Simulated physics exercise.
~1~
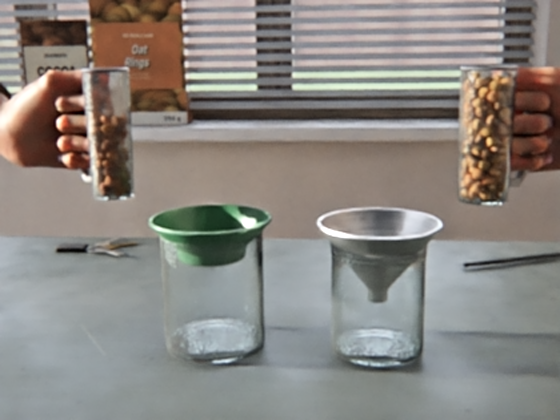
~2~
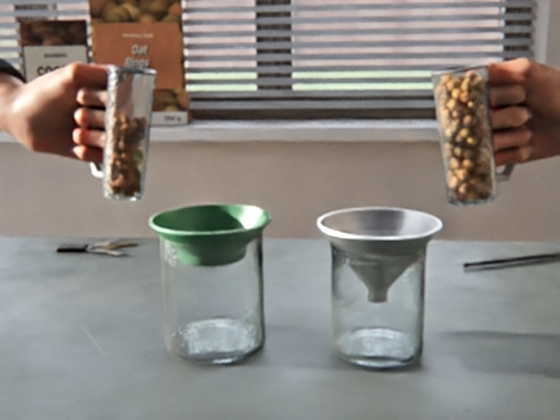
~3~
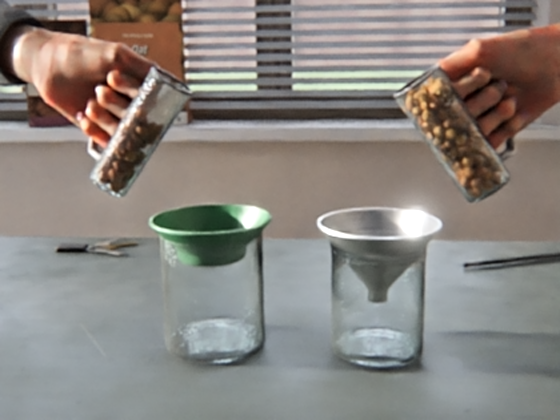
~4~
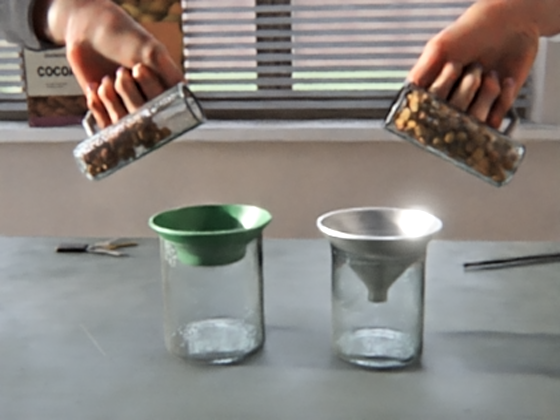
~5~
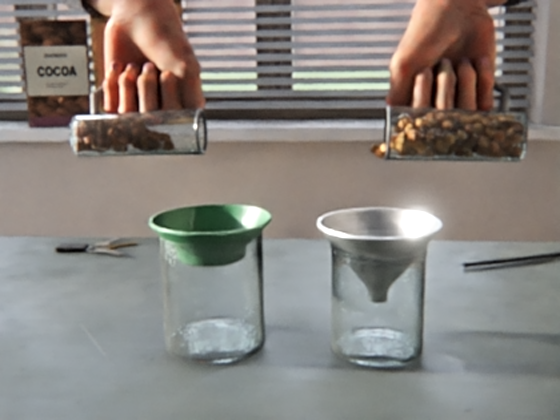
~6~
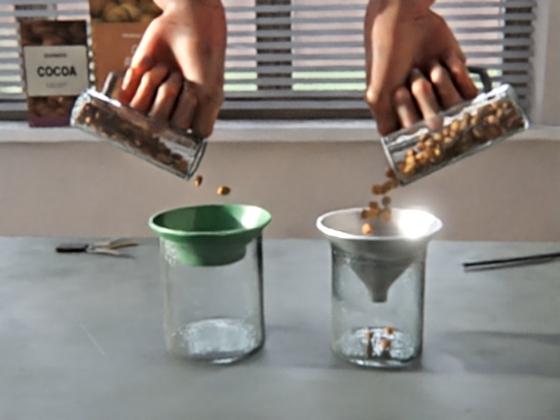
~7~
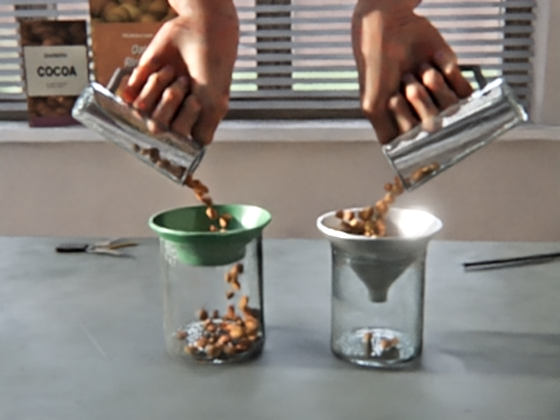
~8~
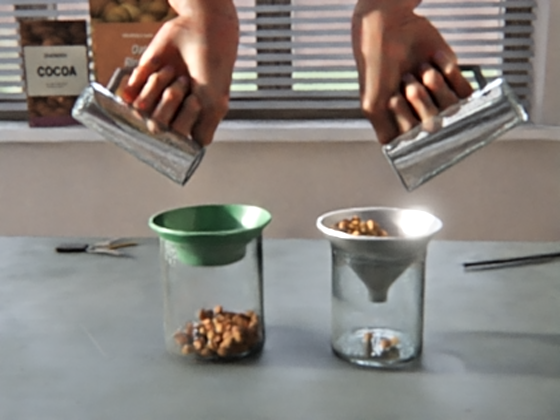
On a grey table before a window with blinds, seen level from the front, two clear glass jars stand side by side, a green funnel in the left one and a silvery metal funnel in the right. Two hands bring in glass cups of small brown, nut-like pieces from either side and tip them over the funnels. Pieces spill from the right cup first, a few reaching its jar, then the left cup pours too. The left load runs through into a pile in its jar. The right load stays heaped in its funnel, with only a few pieces below, as both emptied cups remain tipped.
